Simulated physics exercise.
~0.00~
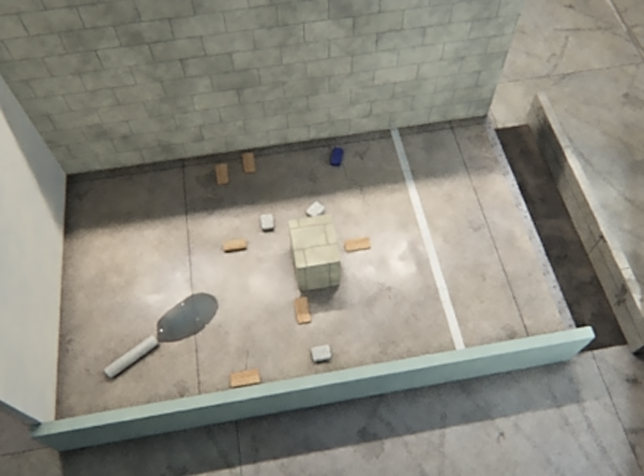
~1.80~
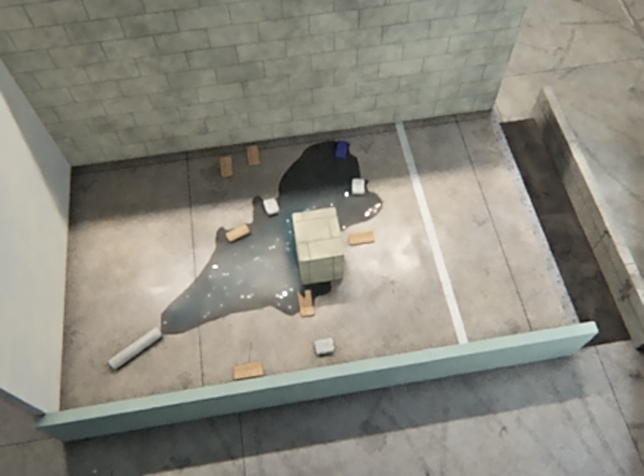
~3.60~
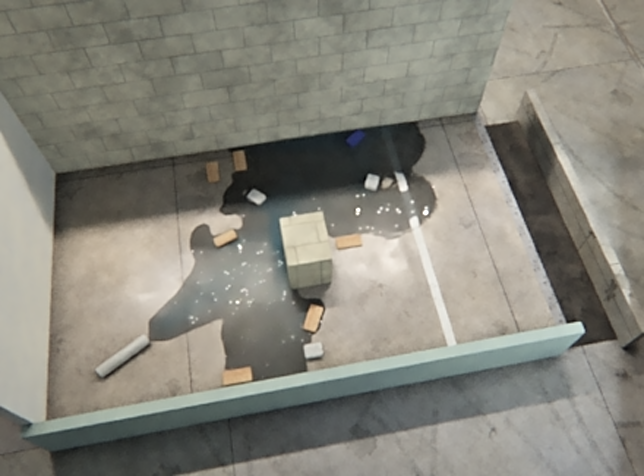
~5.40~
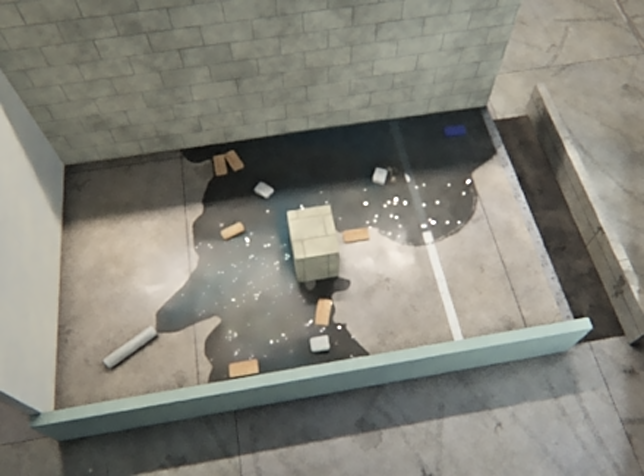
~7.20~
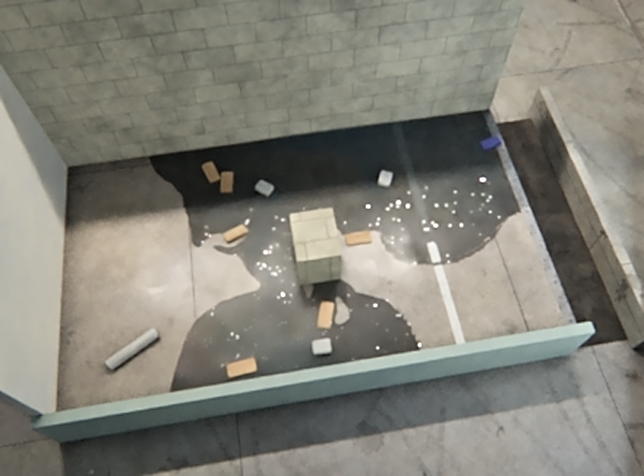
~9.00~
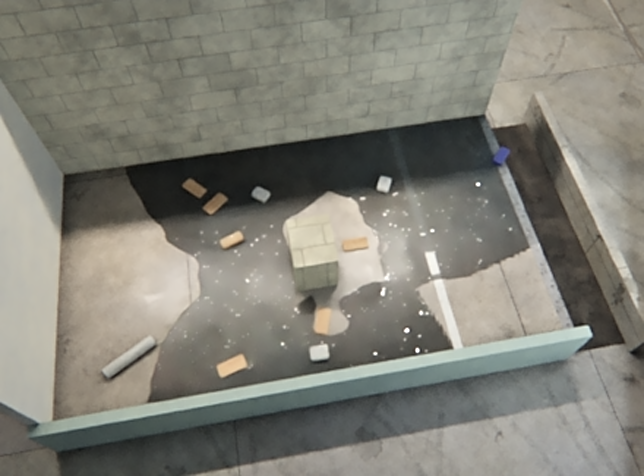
A walled stone floor scattered with small blocks and boards was slowly flooded by dark water spreading from a pipe around a large block, and the blue block drifted right, crossed the white line, and dropped off the far edge.
